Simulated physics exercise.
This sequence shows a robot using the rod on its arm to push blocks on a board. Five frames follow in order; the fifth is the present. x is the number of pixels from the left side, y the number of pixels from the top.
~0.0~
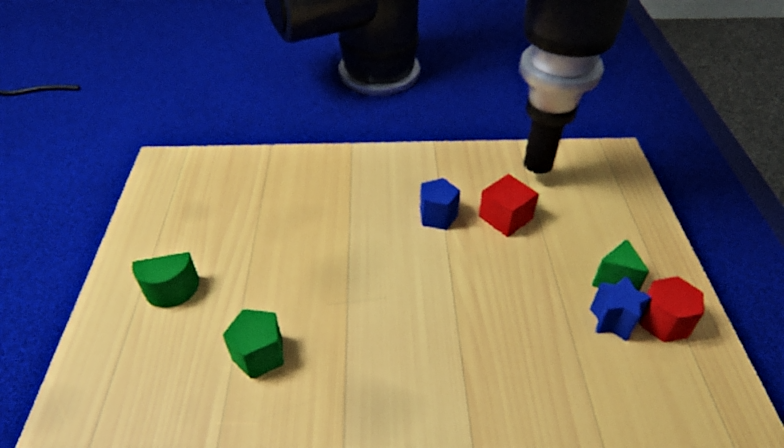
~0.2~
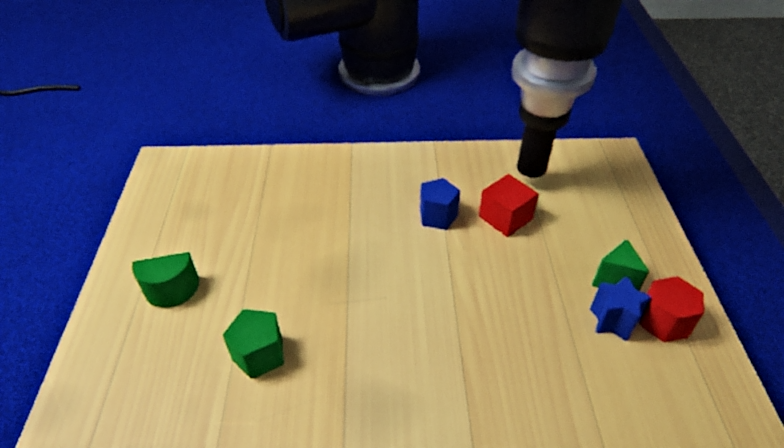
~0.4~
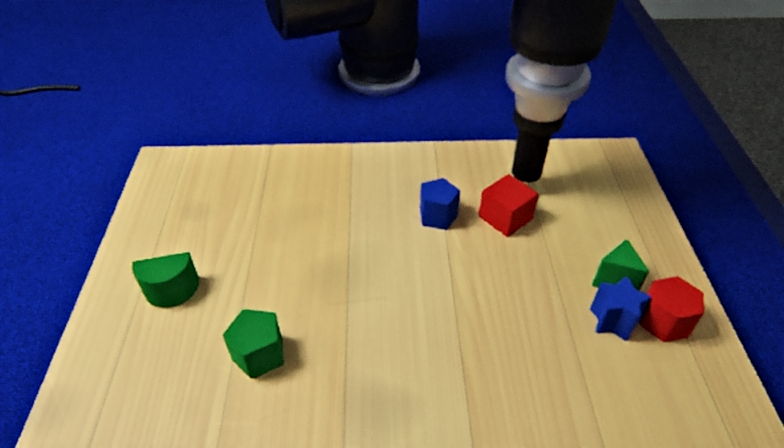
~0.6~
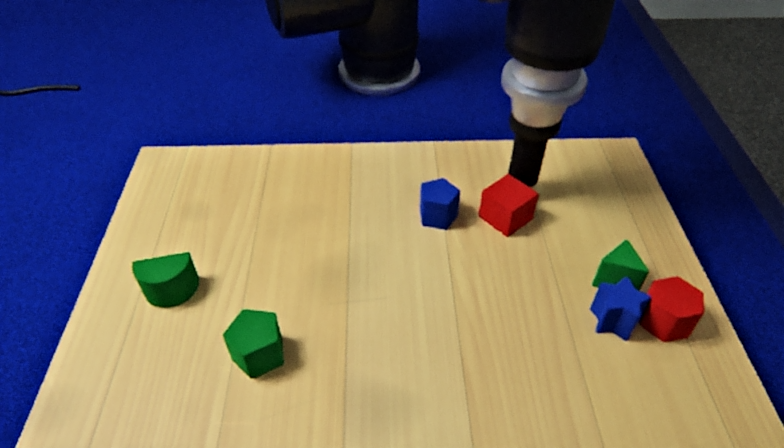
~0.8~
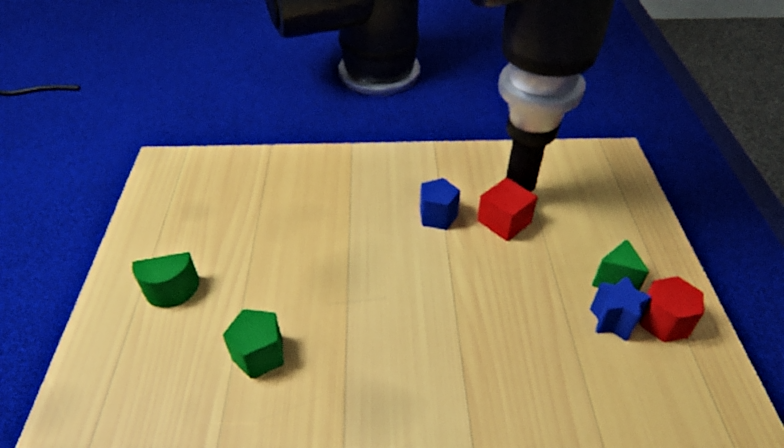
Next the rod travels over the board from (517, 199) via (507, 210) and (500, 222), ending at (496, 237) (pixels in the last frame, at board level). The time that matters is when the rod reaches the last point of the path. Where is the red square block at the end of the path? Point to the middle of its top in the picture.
At roughly (499, 239).
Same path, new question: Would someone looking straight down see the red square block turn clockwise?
Going by the path, no.
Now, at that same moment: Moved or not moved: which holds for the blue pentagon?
The block in question stays where it was by the end.
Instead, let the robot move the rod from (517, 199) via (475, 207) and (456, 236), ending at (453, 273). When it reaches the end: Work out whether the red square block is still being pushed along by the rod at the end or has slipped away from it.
No longer ahead of the rod.
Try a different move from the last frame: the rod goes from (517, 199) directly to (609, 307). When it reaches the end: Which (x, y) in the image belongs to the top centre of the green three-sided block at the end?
Its top face will be centred at roughly (645, 268).
What follows on the original path. Halfway along, rod at (506, 201); red square block at (502, 216), turned 20° anticlockwise.
At the end, rod at (498, 222); blue pentagon in place; red square block at (499, 239), turned 35° anticlockwise.
